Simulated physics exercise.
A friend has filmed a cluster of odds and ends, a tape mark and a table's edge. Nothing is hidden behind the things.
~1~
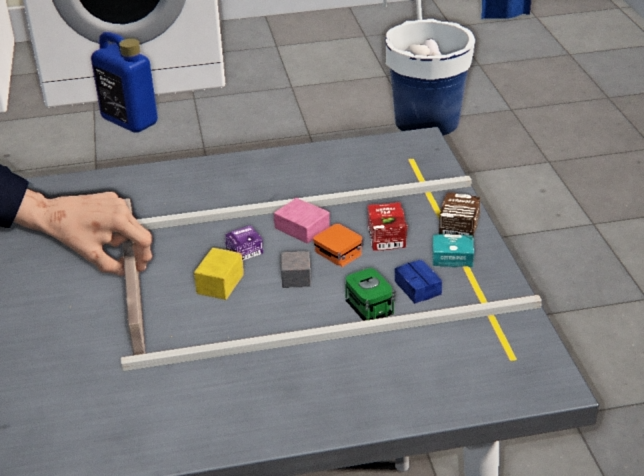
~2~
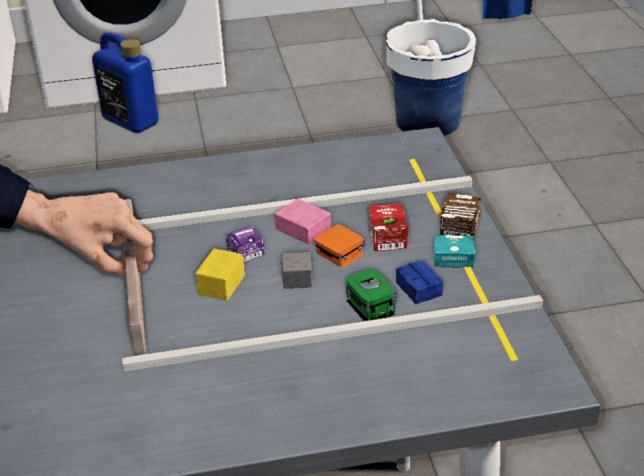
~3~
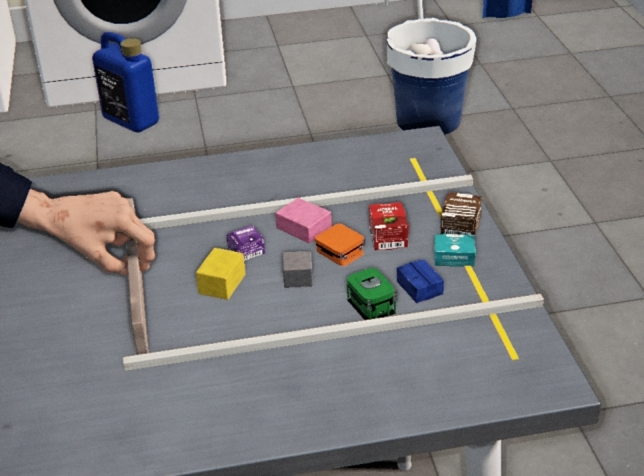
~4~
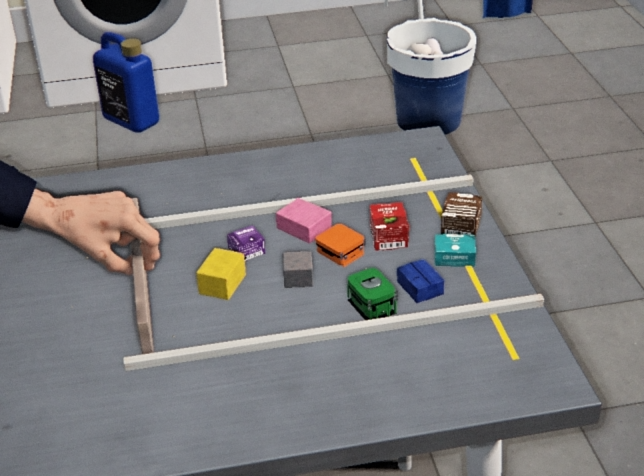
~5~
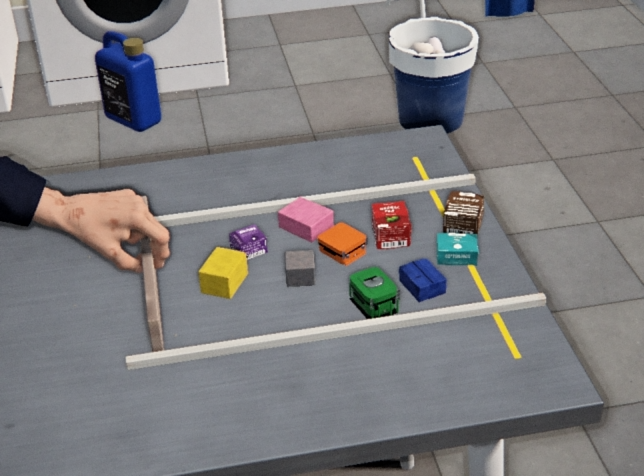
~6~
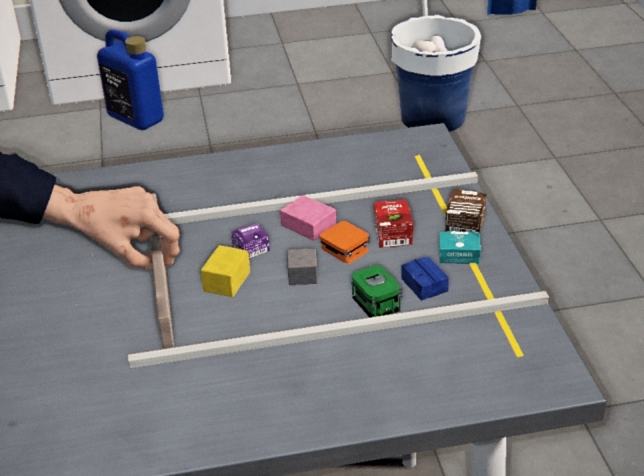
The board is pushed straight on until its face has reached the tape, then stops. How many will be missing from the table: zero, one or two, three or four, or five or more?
Here the number that fall off is three or four.
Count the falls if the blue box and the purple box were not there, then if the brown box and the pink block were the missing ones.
3 in the first case, 2 in the second.
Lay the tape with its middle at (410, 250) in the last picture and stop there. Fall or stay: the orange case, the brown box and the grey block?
The orange case holds on; the brown box tumbles off; the grey block survives.
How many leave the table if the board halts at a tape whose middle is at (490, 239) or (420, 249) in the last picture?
Try by try, 6 and 1.
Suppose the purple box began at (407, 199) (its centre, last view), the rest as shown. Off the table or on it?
The purple box is kept.
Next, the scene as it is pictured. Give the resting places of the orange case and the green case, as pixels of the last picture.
About (499, 213), and the other about (502, 276).
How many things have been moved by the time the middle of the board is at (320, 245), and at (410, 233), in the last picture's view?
At the one place 6, at the other 10.
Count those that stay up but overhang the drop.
Overhanging: 3.
Early on, none off yet; brown box at rest near (466, 213); turquoise box at rest near (459, 247); blue box at rest near (425, 278).
A while later, one off so far; brown box in the air near (529, 281); turquoise box travelled about its own width near (500, 239); blue box travelled about its own width near (480, 269).
Finally, the number that fall off is three or four; lost, red box, turquoise box and brown box.
